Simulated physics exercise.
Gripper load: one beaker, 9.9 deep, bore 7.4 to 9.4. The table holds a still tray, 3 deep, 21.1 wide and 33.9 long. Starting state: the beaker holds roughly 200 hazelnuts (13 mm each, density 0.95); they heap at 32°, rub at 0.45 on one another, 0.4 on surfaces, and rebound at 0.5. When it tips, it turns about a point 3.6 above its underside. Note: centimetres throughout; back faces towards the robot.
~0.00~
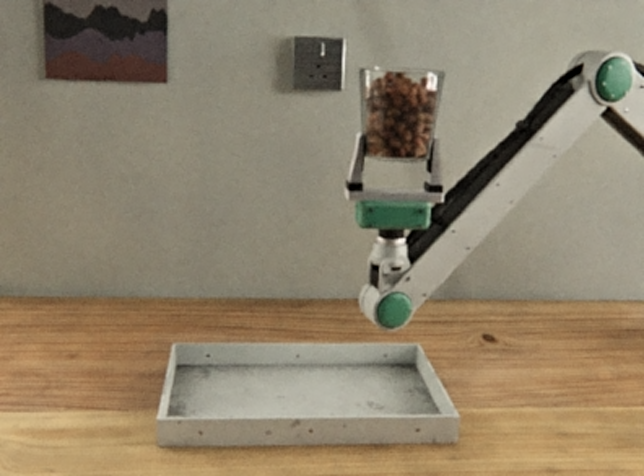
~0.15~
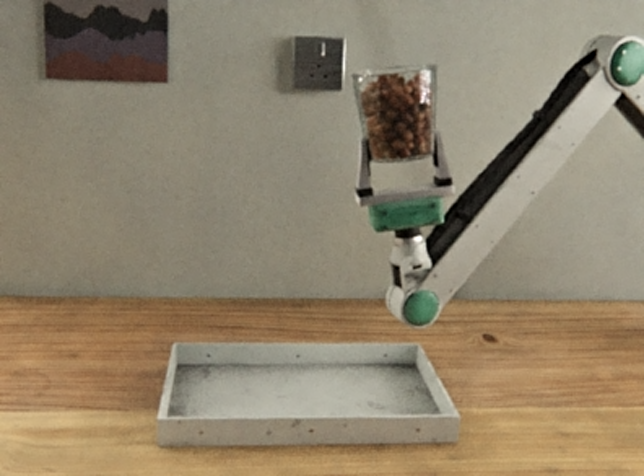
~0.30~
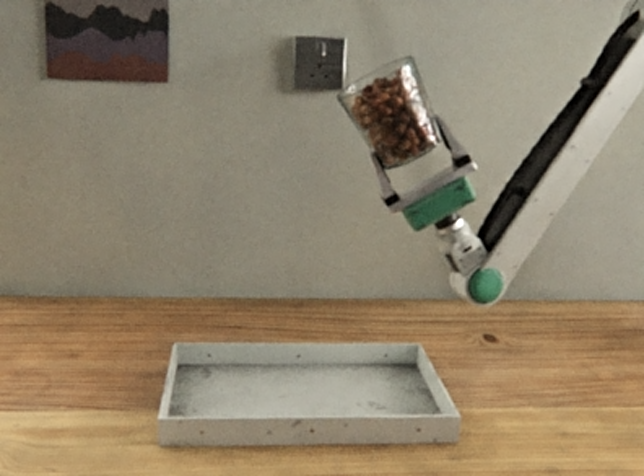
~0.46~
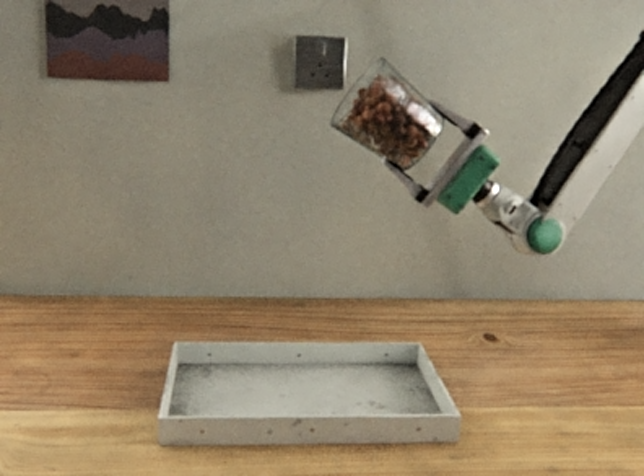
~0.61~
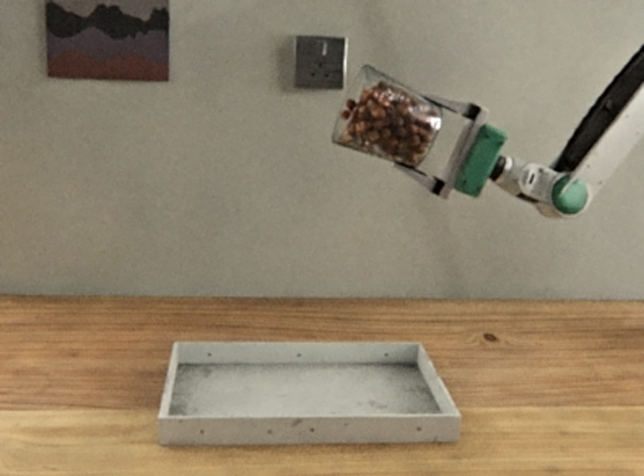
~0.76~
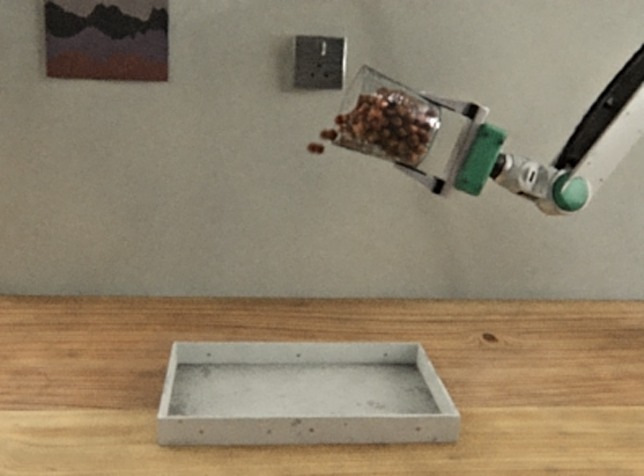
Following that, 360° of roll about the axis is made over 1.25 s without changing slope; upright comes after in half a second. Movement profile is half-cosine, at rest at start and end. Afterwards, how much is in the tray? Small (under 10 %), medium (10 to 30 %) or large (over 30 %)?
Medium.
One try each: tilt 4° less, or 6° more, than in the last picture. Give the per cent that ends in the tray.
You'd get close to 10 per cent, then close to 35 per cent.
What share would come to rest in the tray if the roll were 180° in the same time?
It would come to around 15 per cent.
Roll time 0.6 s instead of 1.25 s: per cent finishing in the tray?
Then about 15 per cent.
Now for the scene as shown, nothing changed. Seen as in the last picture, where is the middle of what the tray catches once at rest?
I'd mark it about (248, 406) in the last picture.
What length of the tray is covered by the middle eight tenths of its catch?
I'd put it at around 18 cm.
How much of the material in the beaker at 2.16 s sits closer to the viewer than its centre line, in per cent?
Estimated share: About 60 %.
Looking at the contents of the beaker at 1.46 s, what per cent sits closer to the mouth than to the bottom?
I'd say about 45 %, give or take.
By 1.46 s, tipped 70°, highest piece 40 above the table; 172 in the beaker, 12 in the tray, 11 in flight or on a rim.
By 2.16 s, tipped 56°, highest piece 39 above the table; 151 in the beaker, 38 in the tray, 3 on the table or floor, 3 in flight or on a rim.
By 2.71 s, upright, highest piece 41 above the table; 151 in the beaker, 39 in the tray, 5 on the table or floor.
By 3.41 s, upright, highest piece 41 above the table; 151 in the beaker, 39 in the tray, 5 on the table or floor.
Final count, 151 in the beaker, 39 in the tray, 5 on the table or floor. That is 20 % in the tray.
